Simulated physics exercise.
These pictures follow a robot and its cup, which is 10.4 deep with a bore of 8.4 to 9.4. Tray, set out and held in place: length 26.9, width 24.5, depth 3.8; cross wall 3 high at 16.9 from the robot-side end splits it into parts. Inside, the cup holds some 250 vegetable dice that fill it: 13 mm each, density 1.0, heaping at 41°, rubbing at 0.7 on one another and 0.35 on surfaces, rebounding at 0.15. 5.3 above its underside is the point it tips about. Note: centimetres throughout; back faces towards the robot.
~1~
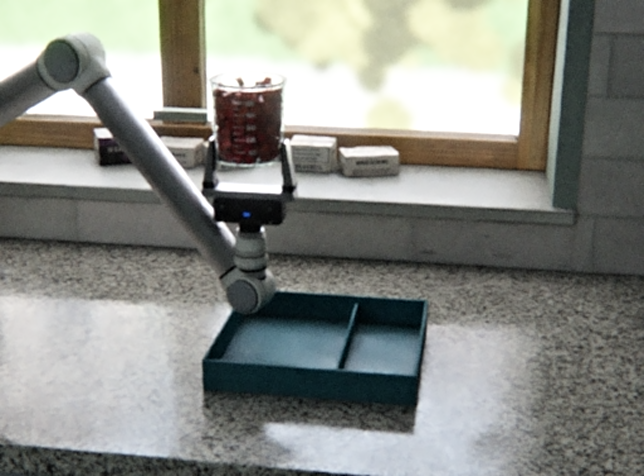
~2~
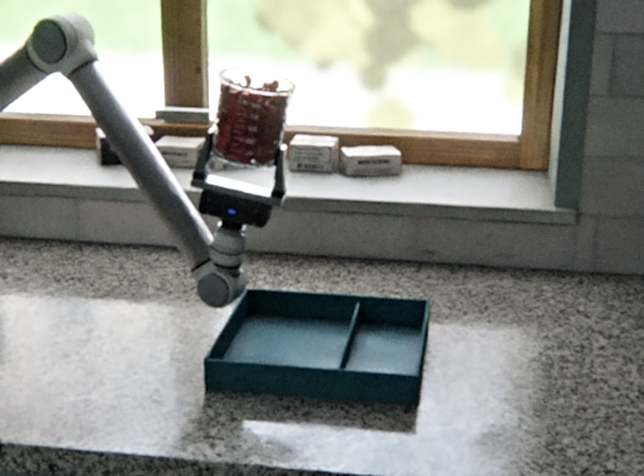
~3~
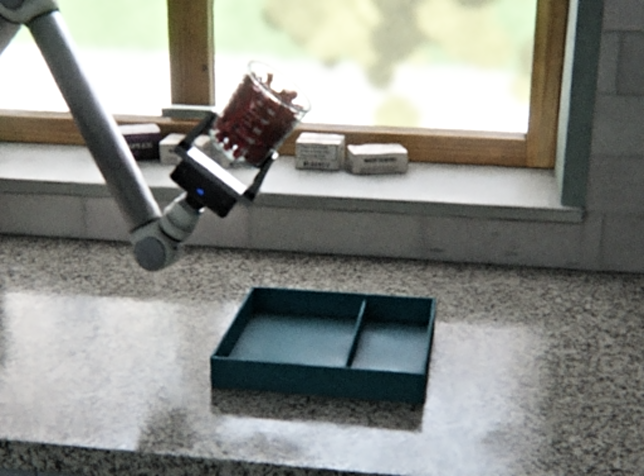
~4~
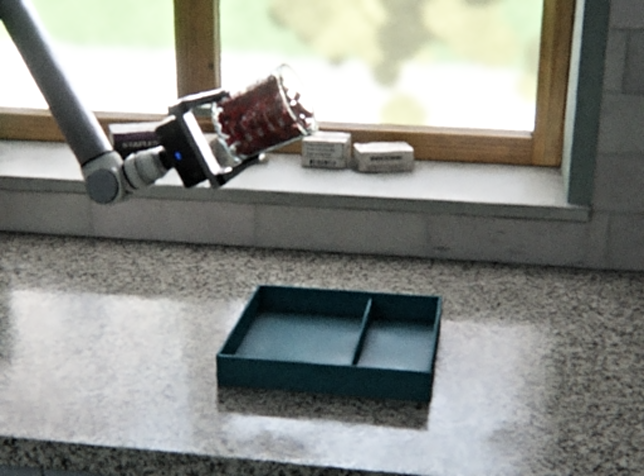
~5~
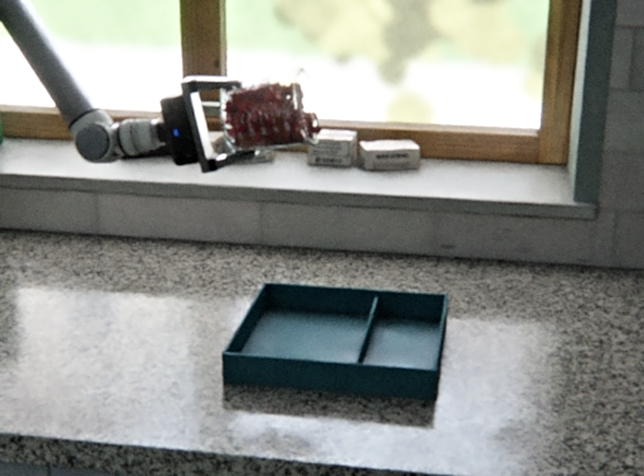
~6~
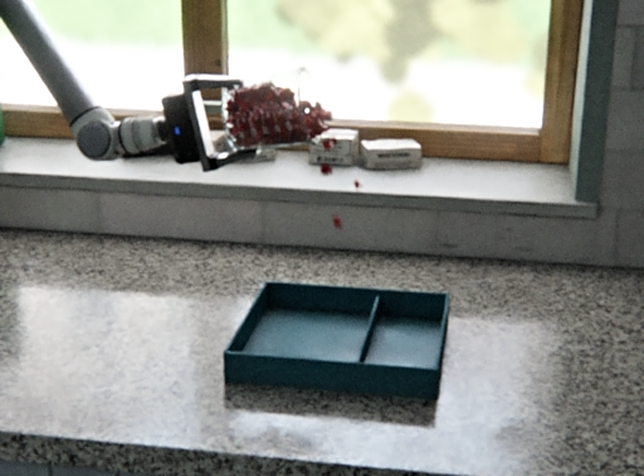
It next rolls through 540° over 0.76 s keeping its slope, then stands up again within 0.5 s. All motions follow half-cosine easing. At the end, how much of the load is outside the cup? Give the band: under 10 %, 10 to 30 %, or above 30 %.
The band is 10 to 30 %.
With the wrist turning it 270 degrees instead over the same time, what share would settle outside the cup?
It would be near 20 per cent.
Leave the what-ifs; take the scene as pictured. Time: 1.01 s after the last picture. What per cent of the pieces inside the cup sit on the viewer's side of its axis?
About 45 percent, I'd say.
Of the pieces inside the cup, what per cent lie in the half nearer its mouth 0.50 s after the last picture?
Share in mouth half: Approx. 45 %.
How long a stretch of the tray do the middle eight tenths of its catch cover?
16 cm or thereabouts.
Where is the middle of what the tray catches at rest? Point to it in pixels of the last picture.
Roughly at pixel (357, 339).
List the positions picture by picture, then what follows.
Cup middle at (249, 120), upright; upper third of the load around (249, 100), from x 215 to 280, top at y 80; 253 in the cup, in the first frame.
Cup middle at (250, 120), tipped 10°; upper third of the load around (252, 100), from x 220 to 285, top at y 80, in the second frame.
Cup middle at (257, 118), tipped 36°; upper third of the load around (259, 100), from x 215 to 300, top at y 75, in the third frame.
Cup middle at (262, 115), tipped 64°; upper third of the load around (266, 99), from x 220 to 310, top at y 80, in the fourth frame.
Cup middle at (268, 113), tipped 78°; upper third of the load around (266, 97), from x 230 to 315, top at y 85, in the fifth frame.
Cup middle at (270, 112), tipped 78°; upper third of the load around (264, 100), from x 230 to 355, top at y 85; 248 in the cup, 5 in flight or on a rim, in the sixth frame.
Then, 0.50 s later, tipped 78°, highest piece 38 above the table; 223 in the cup, 16 in the robot-side part, 9 in the far-side part, 5 in flight or on a rim.
Then, 1.01 s later, tipped 39°, highest piece 37 above the table; 212 in the cup, 22 in the robot-side part, 13 in the far-side part, 2 on the table or floor, 4 in flight or on a rim.
Then, 1.46 s later, upright, highest piece 38 above the table; 212 in the cup, 25 in the robot-side part, 14 in the far-side part, 2 on the table or floor.
Then, 2.16 s later, upright, highest piece 38 above the table; 212 in the cup, 25 in the robot-side part, 14 in the far-side part, 2 on the table or floor.
At rest, 212 in the cup, 25 in the robot-side part, 14 in the far-side part, 2 on the table or floor. That is 16 % outside the cup.
